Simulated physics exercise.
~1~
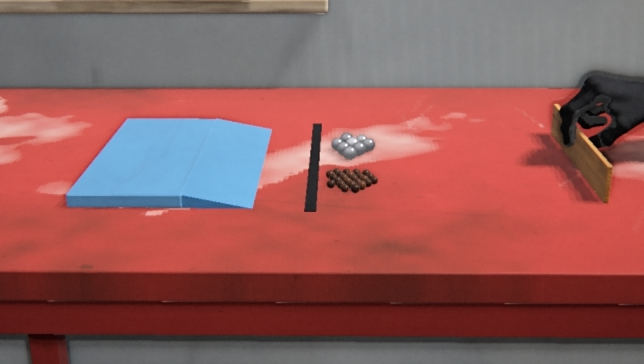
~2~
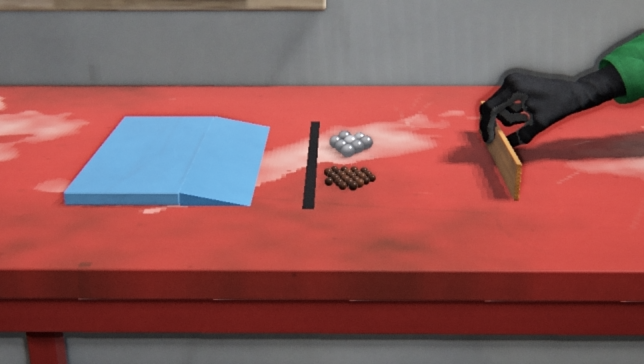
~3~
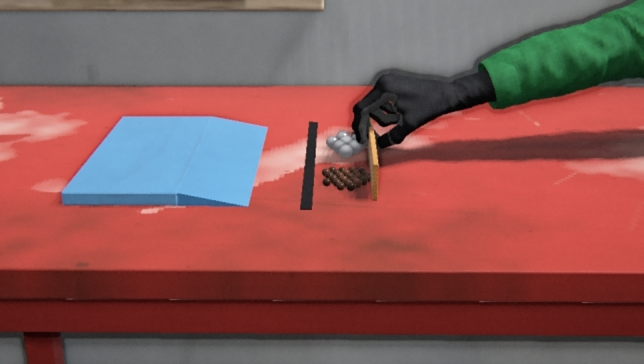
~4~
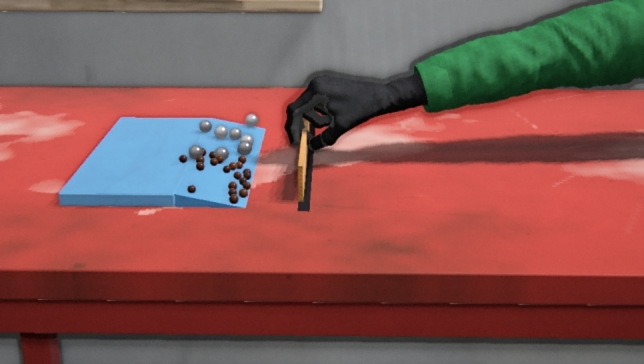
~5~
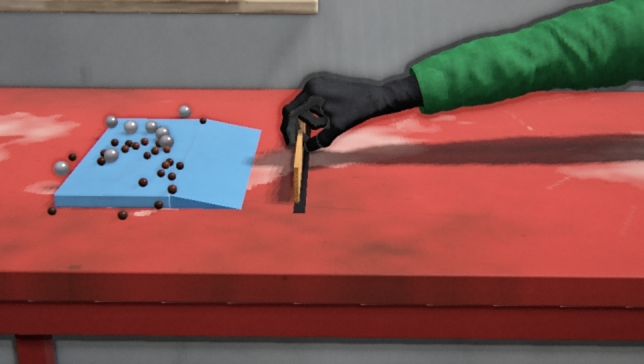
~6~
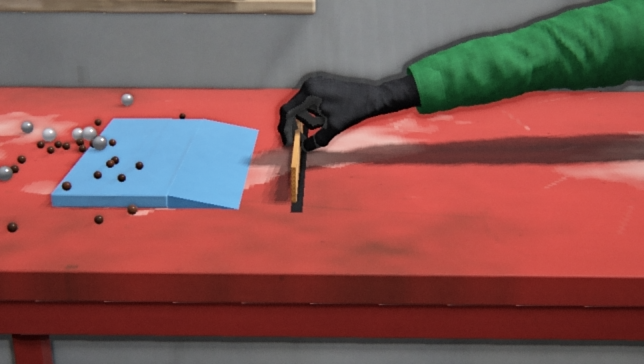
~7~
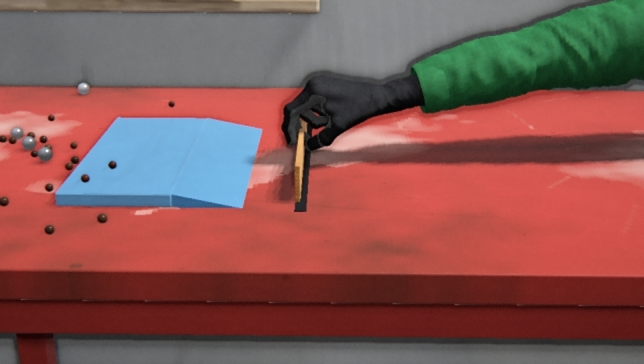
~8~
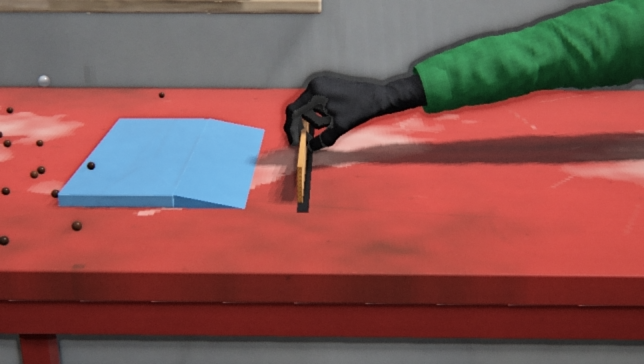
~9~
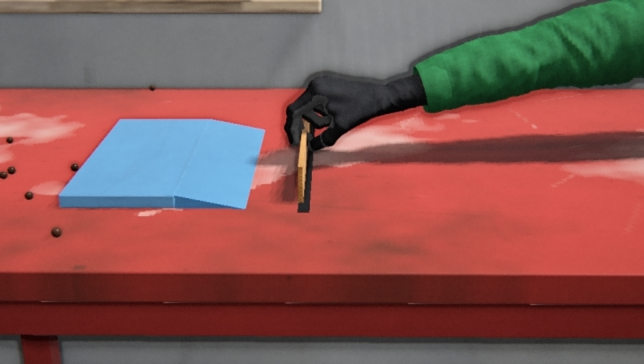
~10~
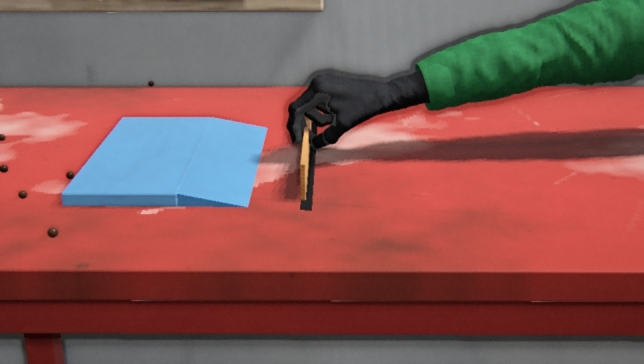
To begin with, a black-gloved hand holds a strip of wood upright at the right of a red table, with silvery balls and smaller dark brown balls beside a black tape line and a low blue ramp to the left. The hand slides the strip left until it reaches both groups, then pushes them toward the ramp and stops at the tape. The balls roll on, spreading up and over the ramp. They scatter across the table's left side, and the silvery ones leave view. Finally, a few dark balls remain beyond the ramp while the hand stays still.
